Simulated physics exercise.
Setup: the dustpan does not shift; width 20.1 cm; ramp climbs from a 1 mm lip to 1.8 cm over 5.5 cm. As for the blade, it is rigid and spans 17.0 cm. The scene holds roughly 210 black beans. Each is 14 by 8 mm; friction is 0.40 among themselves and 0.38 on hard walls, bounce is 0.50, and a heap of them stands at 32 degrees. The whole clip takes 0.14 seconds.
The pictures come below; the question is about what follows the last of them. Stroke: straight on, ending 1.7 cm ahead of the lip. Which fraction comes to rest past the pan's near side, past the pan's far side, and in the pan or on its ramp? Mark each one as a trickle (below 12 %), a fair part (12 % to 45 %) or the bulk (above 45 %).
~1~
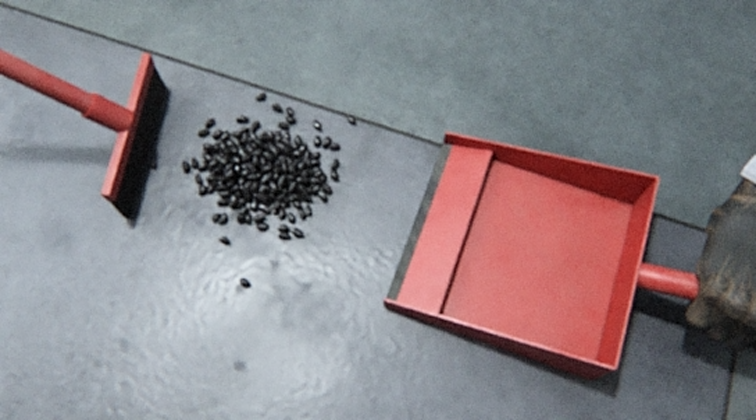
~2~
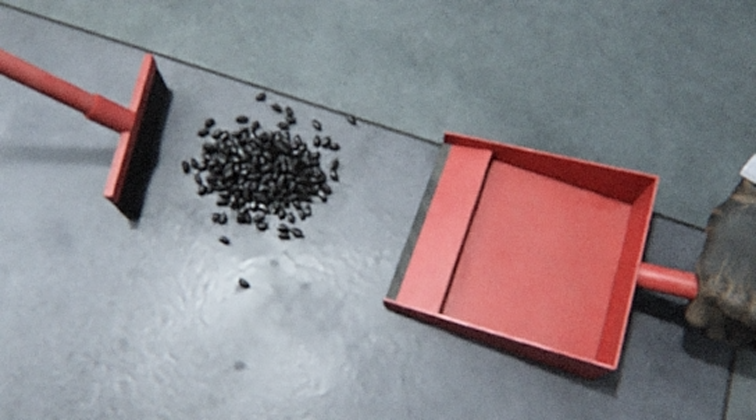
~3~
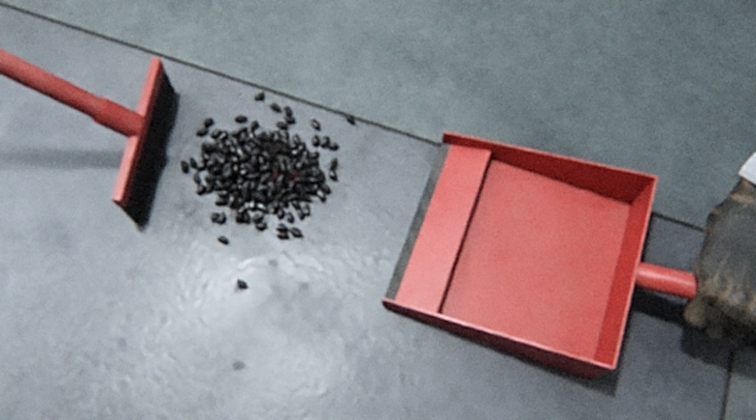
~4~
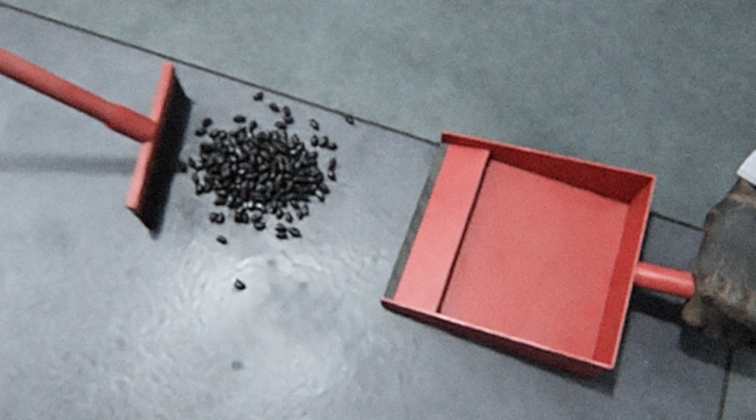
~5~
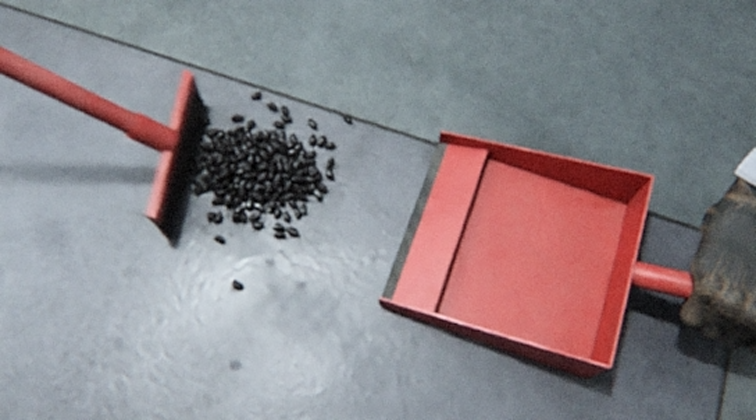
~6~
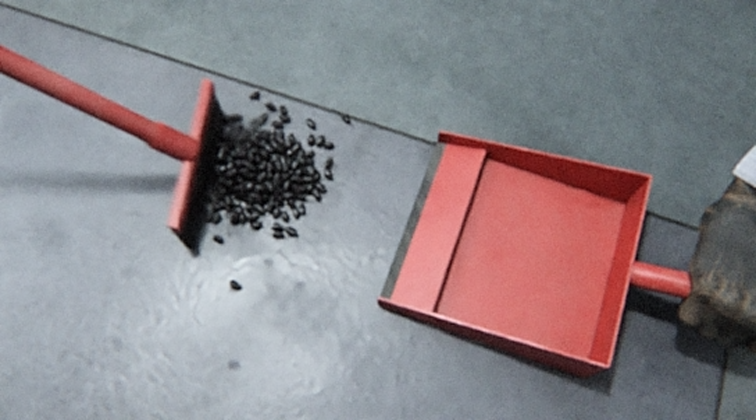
Near side: A trickle; far side: A fair part; pan: A fair part.
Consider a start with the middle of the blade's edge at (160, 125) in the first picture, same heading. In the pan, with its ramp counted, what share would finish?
50 %.
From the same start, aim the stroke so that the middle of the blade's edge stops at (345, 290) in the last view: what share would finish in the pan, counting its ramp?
Close to 20 in a hundred.
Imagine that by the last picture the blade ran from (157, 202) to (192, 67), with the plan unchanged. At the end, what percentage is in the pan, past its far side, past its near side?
Pan: 30, far side: 15, near side: 5.
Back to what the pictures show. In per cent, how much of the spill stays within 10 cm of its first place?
I'd say about 5 per cent.
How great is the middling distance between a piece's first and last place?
The figure is about 18 cm.
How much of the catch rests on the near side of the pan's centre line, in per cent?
60 per cent.
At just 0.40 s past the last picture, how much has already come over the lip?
About 40 per cent by then.
Then, 0.11 s after the last picture, middle of the blade 12 cm from the lip; 0 % over the lip, far side 0 %, near side 5 %.
Then, 0.18 s after the last picture, middle of the blade 6 cm from the lip; 0 % over the lip, far side 10 %, near side 5 %.
Then, 0.40 s after the last picture, middle of the blade 4 cm from the lip; 40 % over the lip, far side 15 %, near side 5 %.
In the end, near side 5 %, far side 15 %, pan 40 %, in front of the lip or behind the blade 40 %.
